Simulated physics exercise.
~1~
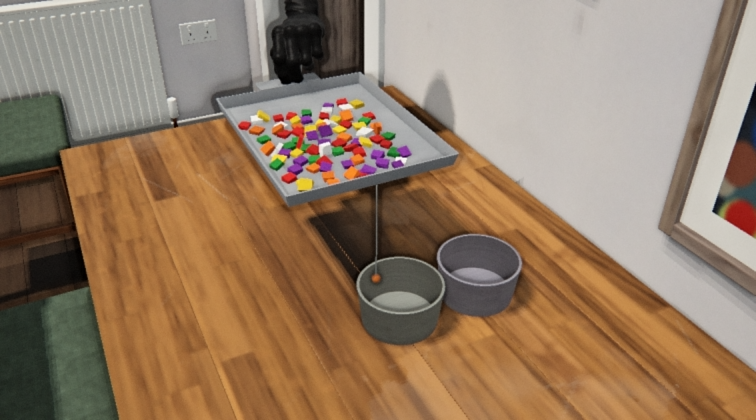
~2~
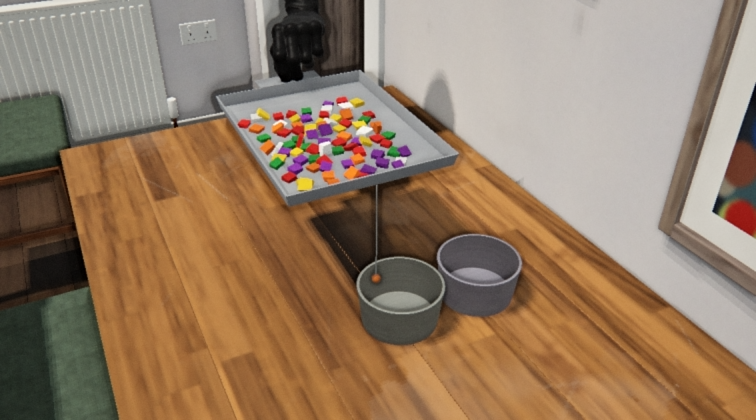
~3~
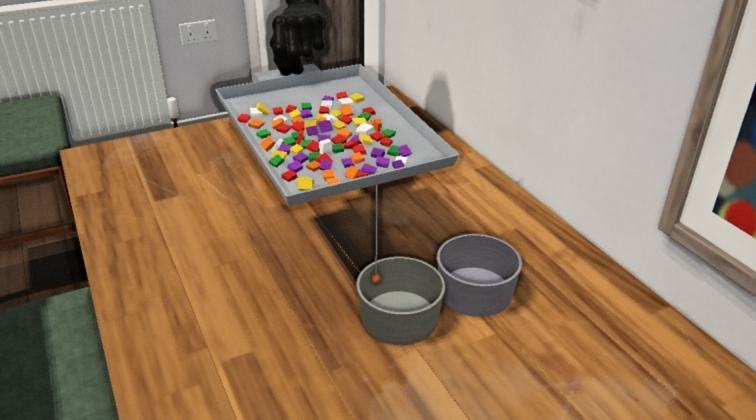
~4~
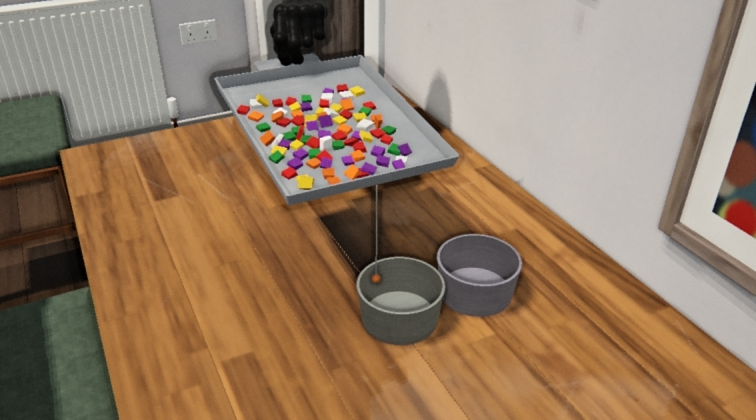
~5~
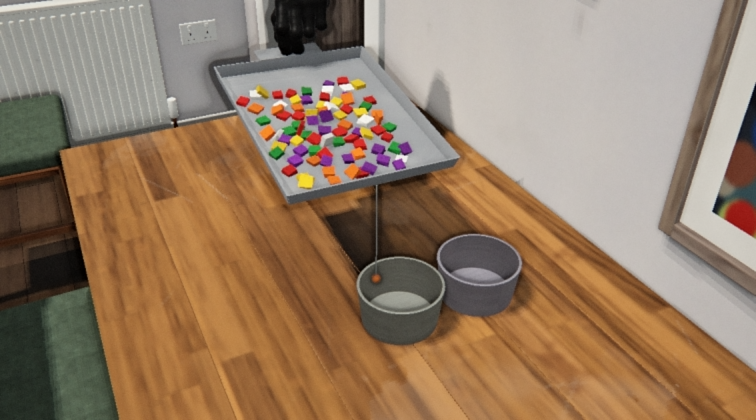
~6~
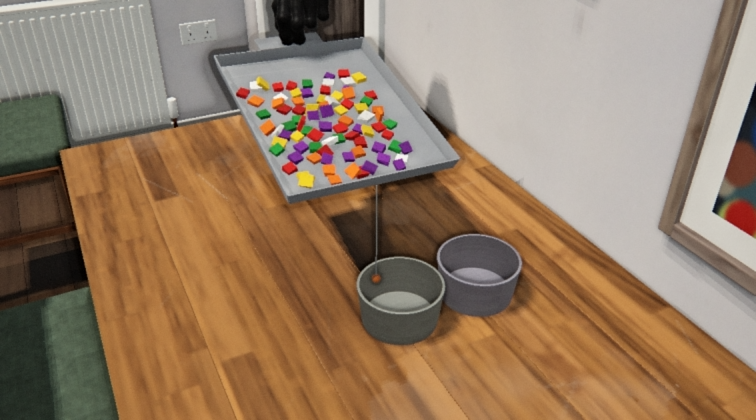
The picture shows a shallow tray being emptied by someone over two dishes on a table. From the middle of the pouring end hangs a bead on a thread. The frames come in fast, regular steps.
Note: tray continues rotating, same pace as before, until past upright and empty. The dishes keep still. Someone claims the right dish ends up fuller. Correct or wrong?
Wrong - the left dish ends fuller.
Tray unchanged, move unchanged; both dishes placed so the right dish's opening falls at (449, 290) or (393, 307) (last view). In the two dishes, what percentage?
Roughly 80 per cent the first time and 60 per cent the second.
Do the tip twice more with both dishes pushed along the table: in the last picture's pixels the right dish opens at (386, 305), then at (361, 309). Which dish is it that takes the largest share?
The dish to the right; the dish to the right.
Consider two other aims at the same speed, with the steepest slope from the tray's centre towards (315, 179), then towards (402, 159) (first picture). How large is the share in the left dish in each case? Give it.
About 0 and 40 per cent.
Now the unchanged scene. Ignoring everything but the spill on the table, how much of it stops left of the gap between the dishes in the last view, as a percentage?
Near 50 in a hundred.
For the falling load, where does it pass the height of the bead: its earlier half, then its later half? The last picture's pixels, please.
The opening half passes (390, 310), the closing half (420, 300).
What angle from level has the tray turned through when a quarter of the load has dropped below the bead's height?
Close to 105 degrees, I reckon.
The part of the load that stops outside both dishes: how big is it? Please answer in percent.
I'd say around 70 per cent.
Shortly afterwards, tray tipped steeply; all but a few on the tray; only a few in the air.
Next, tray tipped right over; near two thirds on the tray; only a few in the left dish; a little outside both; near a quarter in the air.
Some moments later, tray tipped past a quarter turn; near a quarter in the left dish; only a few in the right dish; the bulk outside both.
In the end, tray tipped past a quarter turn; near a quarter in the left dish; only a few in the right dish; the bulk outside both.
